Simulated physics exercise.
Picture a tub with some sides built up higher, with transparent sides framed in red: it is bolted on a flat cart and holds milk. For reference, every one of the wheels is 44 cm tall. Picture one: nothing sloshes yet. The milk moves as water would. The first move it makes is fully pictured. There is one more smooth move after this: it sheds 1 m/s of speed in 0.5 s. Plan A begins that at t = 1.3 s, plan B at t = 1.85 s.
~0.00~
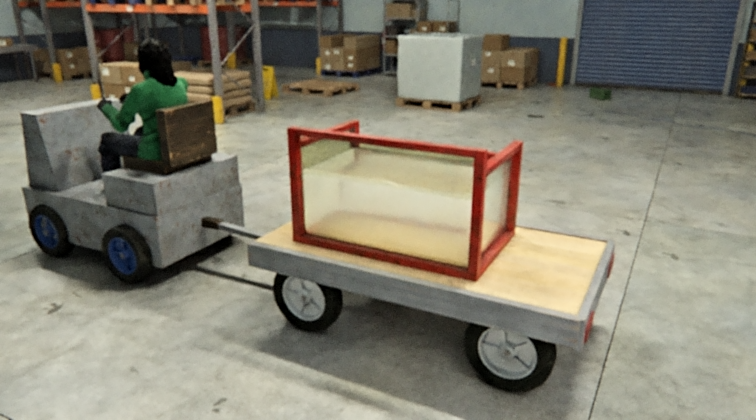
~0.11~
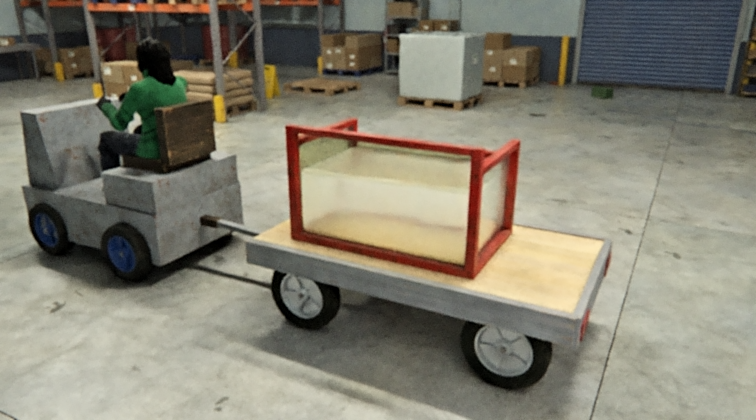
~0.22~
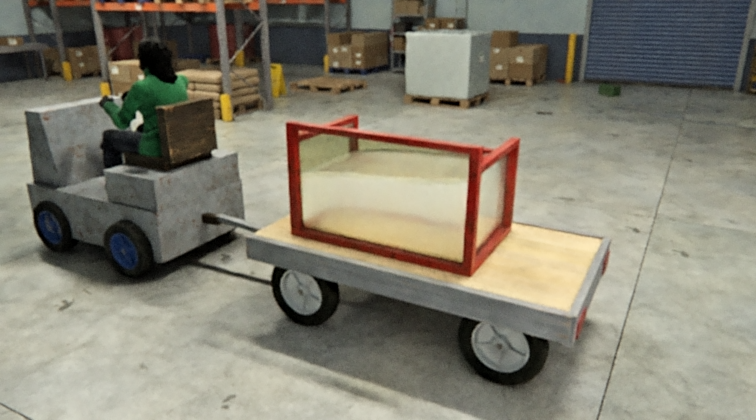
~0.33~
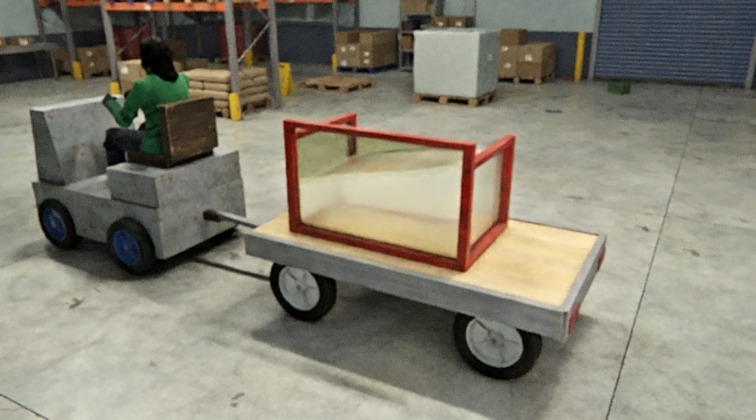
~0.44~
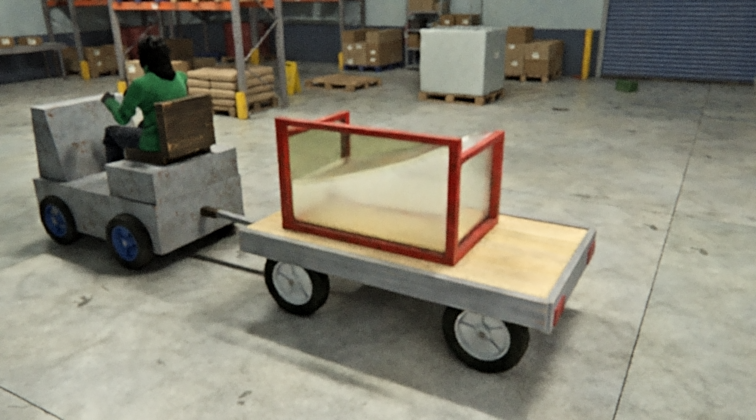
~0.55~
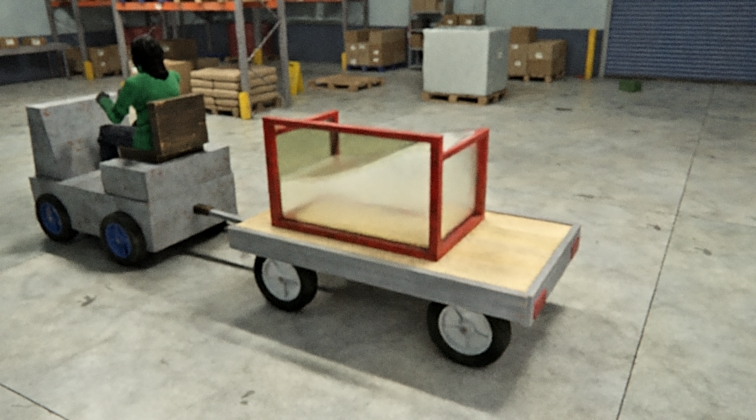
Pale, milky liquid in a red-framed clear tub sloped up towards the right, its surface flat at first, as a grey tug with a green-shirted driver pulled the flatbed trailer carrying it slightly left.
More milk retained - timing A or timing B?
Timing A retains more.
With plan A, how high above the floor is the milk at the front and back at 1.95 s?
About 44 cm at the front, 34 cm at the back.
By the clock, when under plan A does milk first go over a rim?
At roughly 0.9 s.
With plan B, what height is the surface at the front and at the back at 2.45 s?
Front level 70 cm, back level 18 cm.
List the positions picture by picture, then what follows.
Level at the front (321, 167); level at the back (466, 188); still flat; the front is on the left, levels are read along the near wall; a wheel hub at (505, 356), in the first picture.
Level at the front (319, 165); level at the back (463, 187); still flat, in the second picture.
Level at the front (319, 172); level at the back (462, 173); rising 8° towards the back, in the third picture.
Level at the front (317, 174); level at the back (457, 162); rising 13° towards the back, in the fourth picture.
Level at the front (309, 178); level at the back (444, 146); rising 19° towards the back, in the fifth picture.
Level at the front (297, 176); level at the back (427, 144); rising 18° towards the back; a wheel hub at (462, 332), in the sixth picture.
For plan A, By 1.95 s front 43 cm, middle 38 cm, back 35 cm above the floor; the loss stands at 2 per cent, over the far side.
For plan A, By 4.78 s the loss stands at 2 per cent, over the far side, 4 of 234 litres.
For plan B, By 2.45 s front 69 cm, middle 29 cm, back 17 cm above the floor; the loss stands at 2 per cent, over the far side.
For plan B, By 5.34 s the loss stands at 13 per cent, over the far side and the front, 31 of 234 litres.
